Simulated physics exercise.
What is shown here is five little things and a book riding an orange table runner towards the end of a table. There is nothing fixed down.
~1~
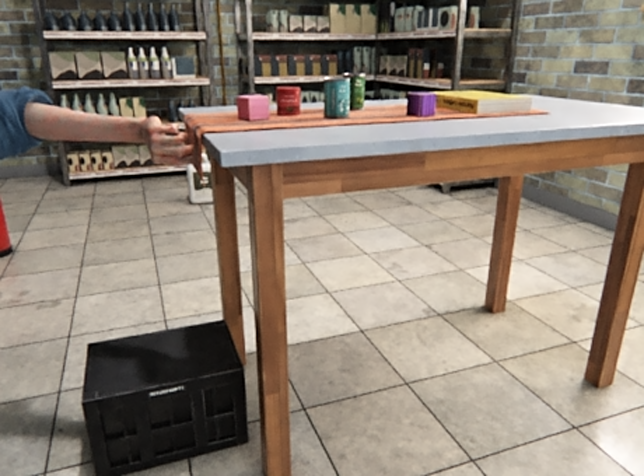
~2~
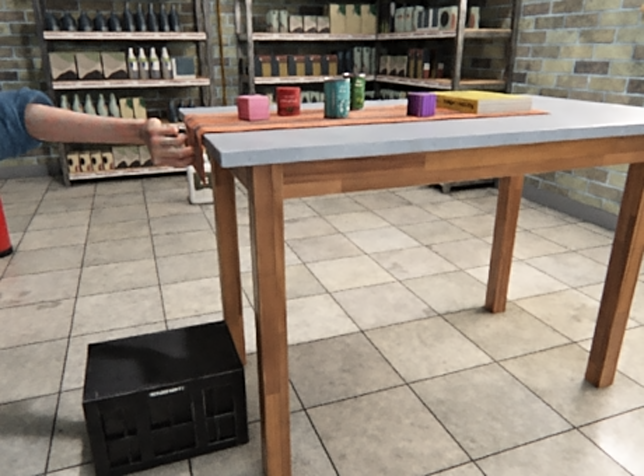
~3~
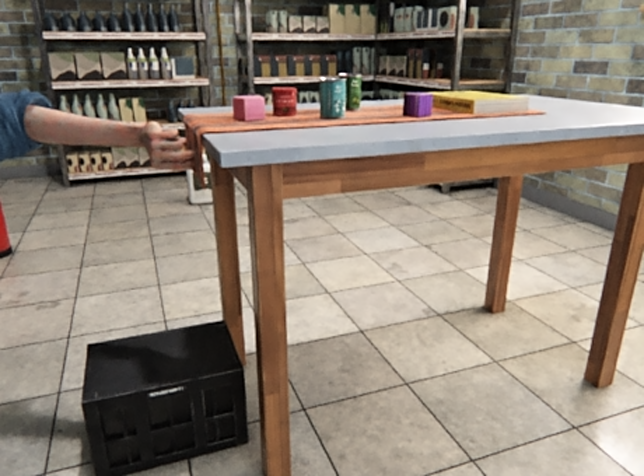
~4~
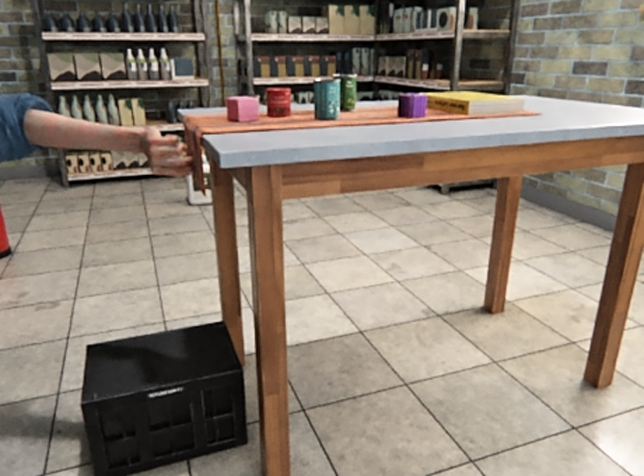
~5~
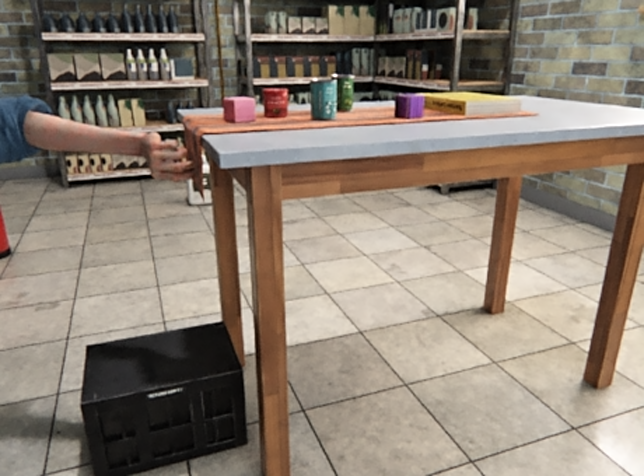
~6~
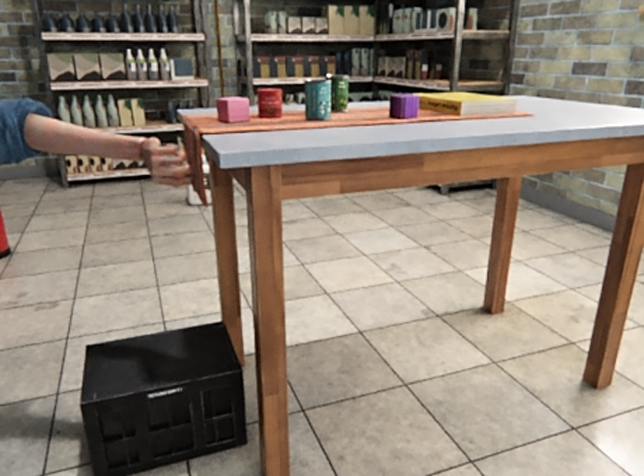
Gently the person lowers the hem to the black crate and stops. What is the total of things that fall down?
Four leave.
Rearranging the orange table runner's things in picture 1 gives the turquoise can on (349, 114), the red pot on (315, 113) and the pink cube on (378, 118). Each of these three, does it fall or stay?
In the end the turquoise can is no longer on top, the red pot is no longer on top, and the pink cube is no longer on top.
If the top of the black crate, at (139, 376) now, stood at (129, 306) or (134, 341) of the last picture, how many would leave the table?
You'd get 2 and then 3.
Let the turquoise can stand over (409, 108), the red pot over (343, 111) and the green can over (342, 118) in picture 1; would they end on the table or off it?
Turquoise can: Stays. Red pot: Goes. Green can: Goes.
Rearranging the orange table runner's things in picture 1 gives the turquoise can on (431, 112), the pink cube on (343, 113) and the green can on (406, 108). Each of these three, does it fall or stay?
The turquoise can stays put, the pink cube topples down, and the green can stays put.
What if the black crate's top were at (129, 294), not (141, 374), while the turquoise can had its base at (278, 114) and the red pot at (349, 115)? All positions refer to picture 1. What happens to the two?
Turquoise can: Lost; red pot: Safe.
Early on, hem near (200, 263); pink cube gone.
Midway, hem near (203, 328); pink cube, red pot and turquoise can gone.
Finally, hem on the crate; pink cube, red pot, turquoise can and green can gone. The table loses four.
